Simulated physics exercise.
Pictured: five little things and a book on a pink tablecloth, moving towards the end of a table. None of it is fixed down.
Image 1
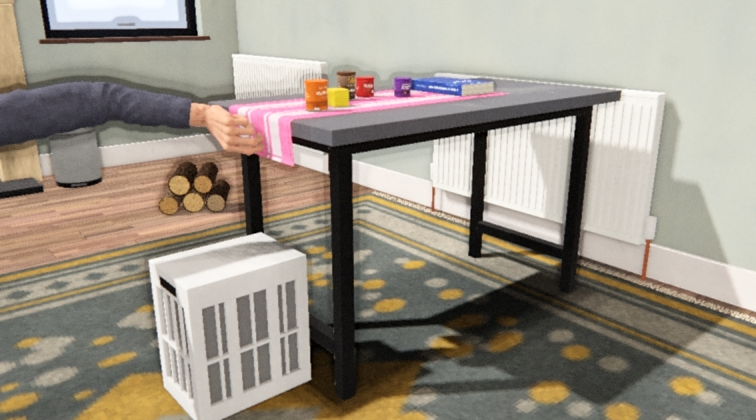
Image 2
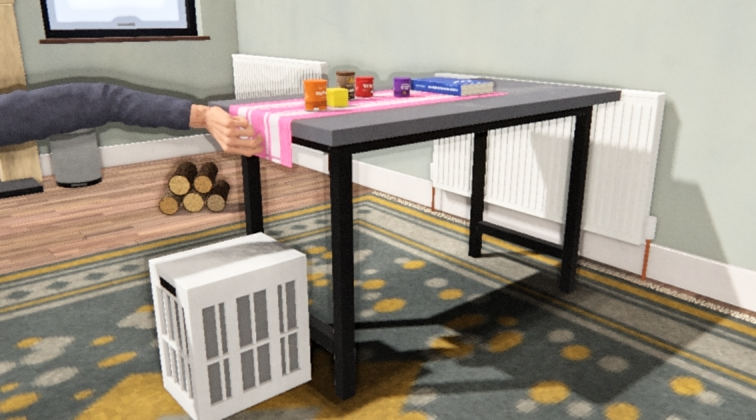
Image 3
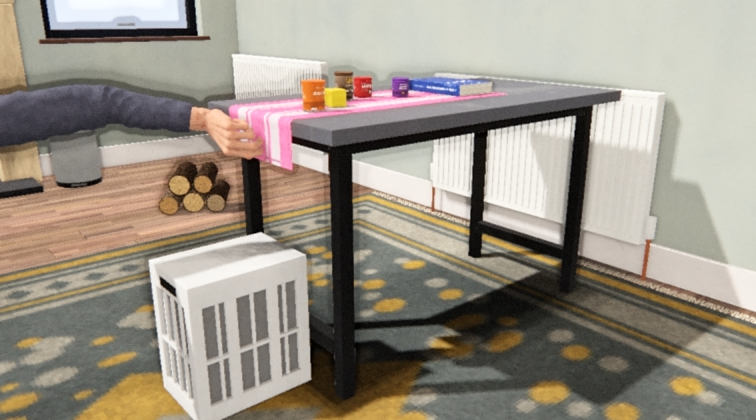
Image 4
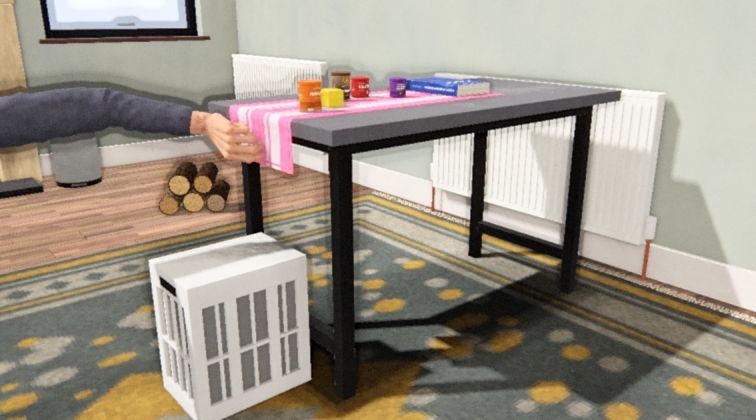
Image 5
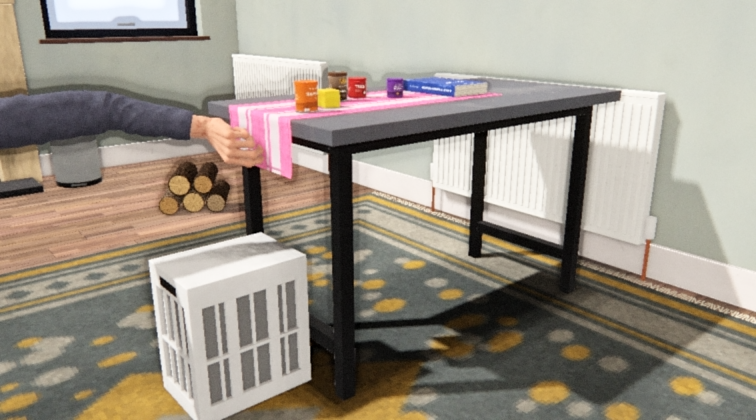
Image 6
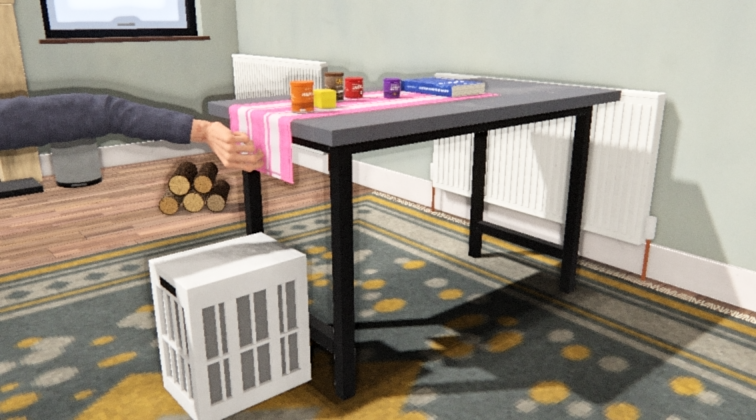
Pink striped tablecloth sliding slightly left as a hand draws its hanging end downward, carrying small colourful pots and a blue book along.
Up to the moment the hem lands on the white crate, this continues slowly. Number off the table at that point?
The final total over the edge will be two.
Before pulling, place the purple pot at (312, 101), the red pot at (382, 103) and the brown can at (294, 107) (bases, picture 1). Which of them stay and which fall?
Purple pot: Off; red pot: Still on; brown can: Off.
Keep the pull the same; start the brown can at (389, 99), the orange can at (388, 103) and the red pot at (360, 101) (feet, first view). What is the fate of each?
In the end the brown can rides it out, while the orange can rides it out and the red pot rides it out.
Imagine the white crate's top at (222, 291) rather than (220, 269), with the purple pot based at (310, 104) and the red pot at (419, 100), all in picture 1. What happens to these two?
The purple pot drops off, the red pot remains up.
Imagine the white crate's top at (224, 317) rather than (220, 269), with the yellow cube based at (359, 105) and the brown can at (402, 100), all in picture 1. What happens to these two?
In the end the yellow cube is no longer on top and the brown can is still on top.
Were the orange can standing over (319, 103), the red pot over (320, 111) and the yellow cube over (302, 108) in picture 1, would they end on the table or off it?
Briefly: Orange can drops; red pot drops; yellow cube drops.
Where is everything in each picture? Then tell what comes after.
In the first picture, hem (293, 166); orange can (316, 80); yellow cube (338, 89); brown can (346, 72); red pot (365, 77); purple pot (403, 78); top of the crate (220, 269).
In the second picture, hem (292, 167); orange can (315, 80).
In the third picture, hem (293, 170); yellow cube (335, 89).
In the fourth picture, hem (293, 174); brown can (341, 72); top of the crate (220, 269).
In the fifth picture, hem (291, 179); red pot (357, 78).
In the sixth picture, hem (293, 183); orange can (302, 82); yellow cube (325, 90); brown can (334, 73); red pot (354, 78); purple pot (392, 79).
Early on, hem near (262, 210); orange can gone.
Midway, hem on the crate; orange can and yellow cube gone.
Finally, hem on the crate; orange can and yellow cube gone. It carries off two.
